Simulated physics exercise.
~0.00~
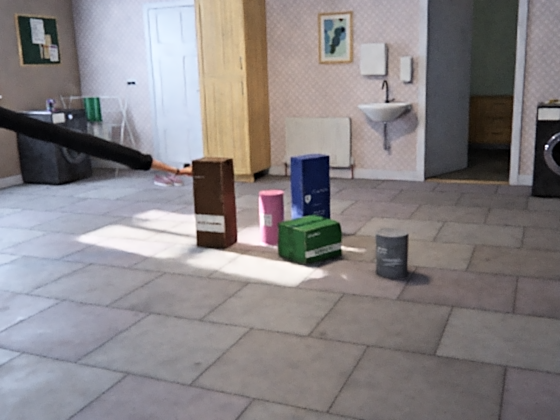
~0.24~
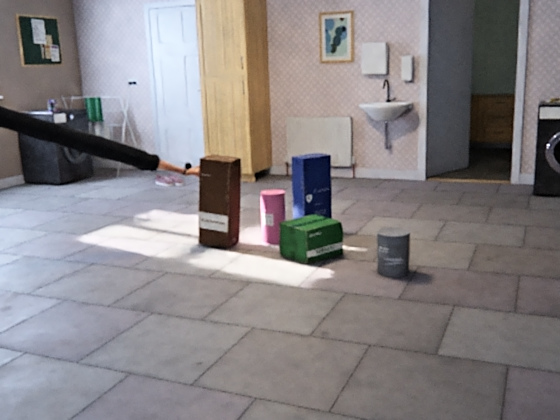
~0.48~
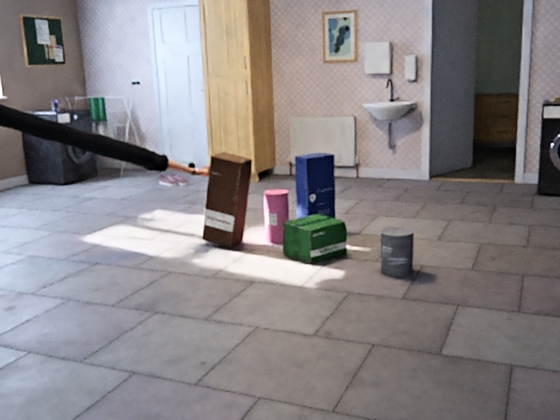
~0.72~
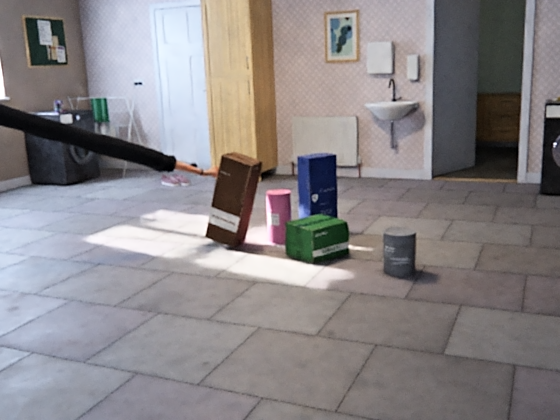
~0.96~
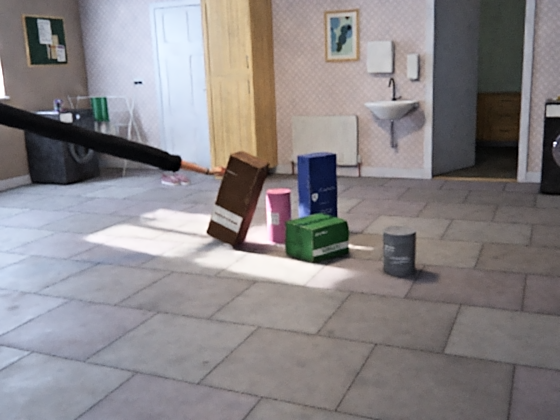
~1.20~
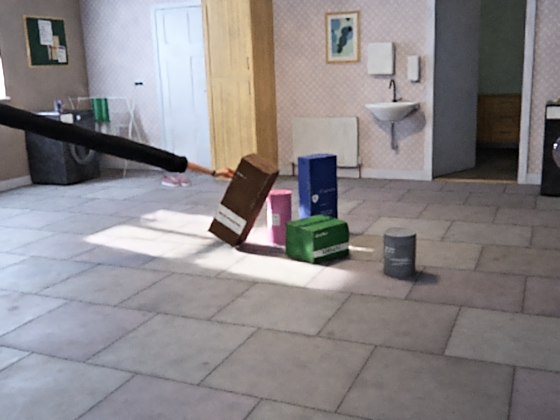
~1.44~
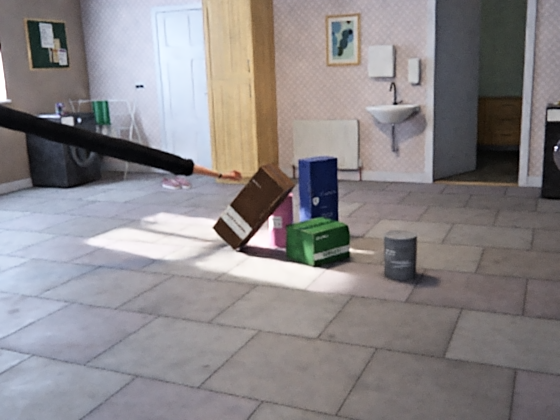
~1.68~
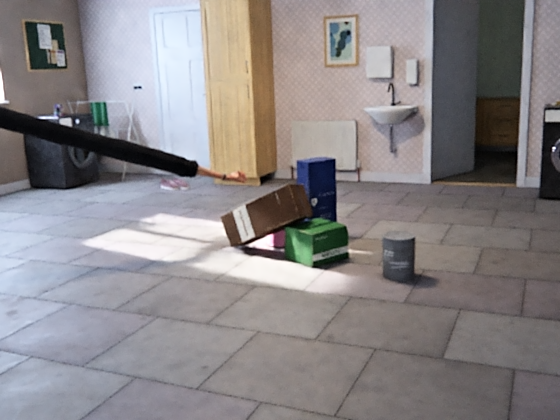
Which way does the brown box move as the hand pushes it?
The brown box moves to the right, tipping over toward the other items as the hand pushes it.
